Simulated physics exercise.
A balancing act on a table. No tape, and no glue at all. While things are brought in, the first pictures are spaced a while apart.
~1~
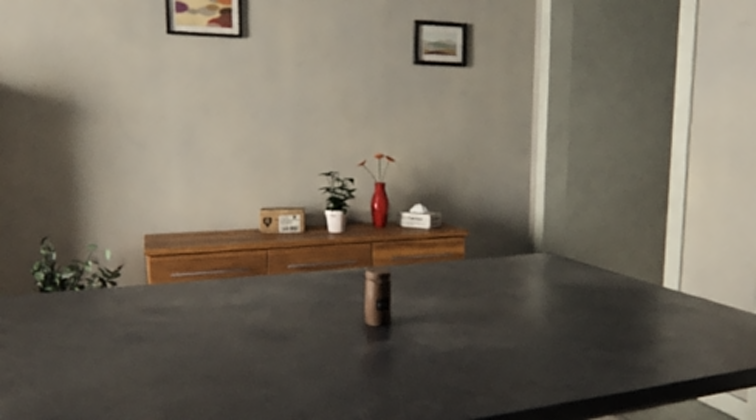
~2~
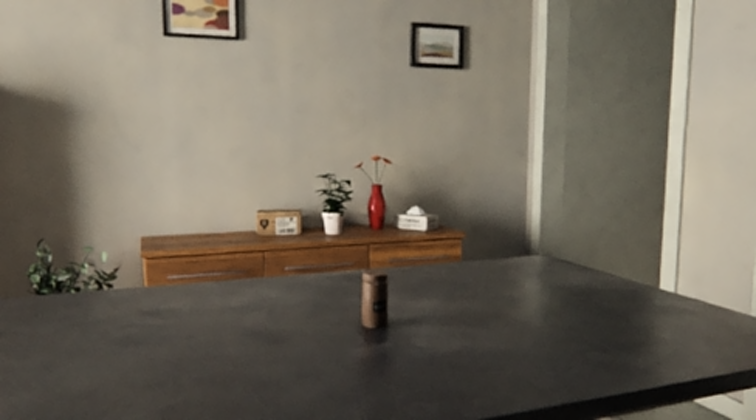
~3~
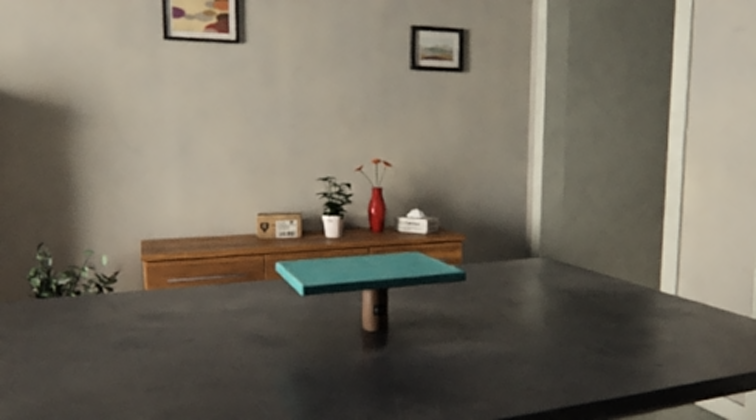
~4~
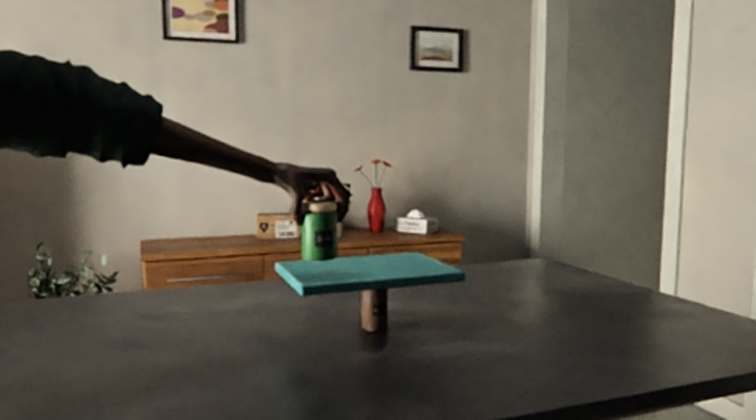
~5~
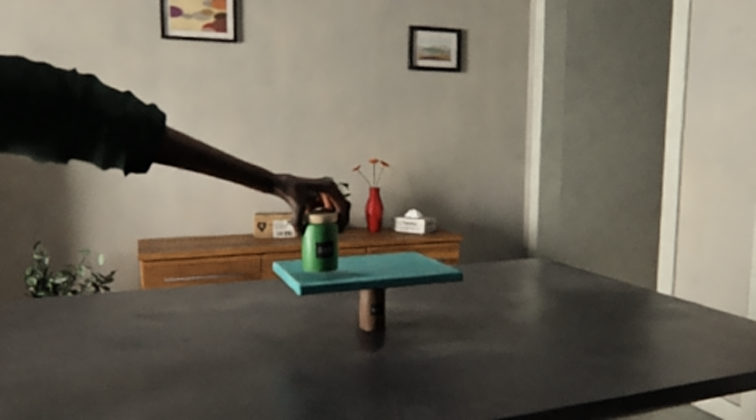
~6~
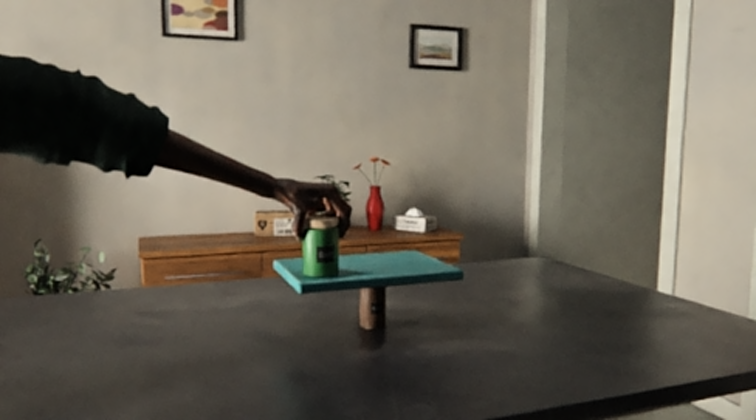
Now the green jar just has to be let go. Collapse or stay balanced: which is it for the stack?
Won't stay.
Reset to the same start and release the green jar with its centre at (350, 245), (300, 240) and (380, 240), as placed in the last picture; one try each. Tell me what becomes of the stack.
Topples, topples, stands firm.
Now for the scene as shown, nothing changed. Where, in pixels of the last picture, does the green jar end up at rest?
End position in the final view: Approximately (240, 341).
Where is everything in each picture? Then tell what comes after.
The last thing is not in view yet; brown shaker (378, 297), in the first frame.
The last thing is not in view yet; brown shaker (375, 299), in the second frame.
The last thing is not in view yet; brown shaker (375, 302), in the third frame.
On its way; green jar (319, 230); brown shaker (375, 302), in the fourth frame.
On its way; green jar (320, 241); brown shaker (373, 302), in the fifth frame.
Set down, still held; green jar (321, 246); brown shaker (373, 300), in the sixth frame.
Then, 0.30 s past the last view, green jar now fallen; turquoise lid rocked 38° from its first pose.
Then, 0.50 s past the last view, turquoise lid rocked 41° from its first pose.
Then, 1.00 s past the last view, turquoise lid rocked 32° from its first pose.
Finally, fallen, green jar; moved from the start, turquoise lid; brown shaker still in place. Final places as the last picture's camera would see them, green jar near (240, 341). The stack gives way.
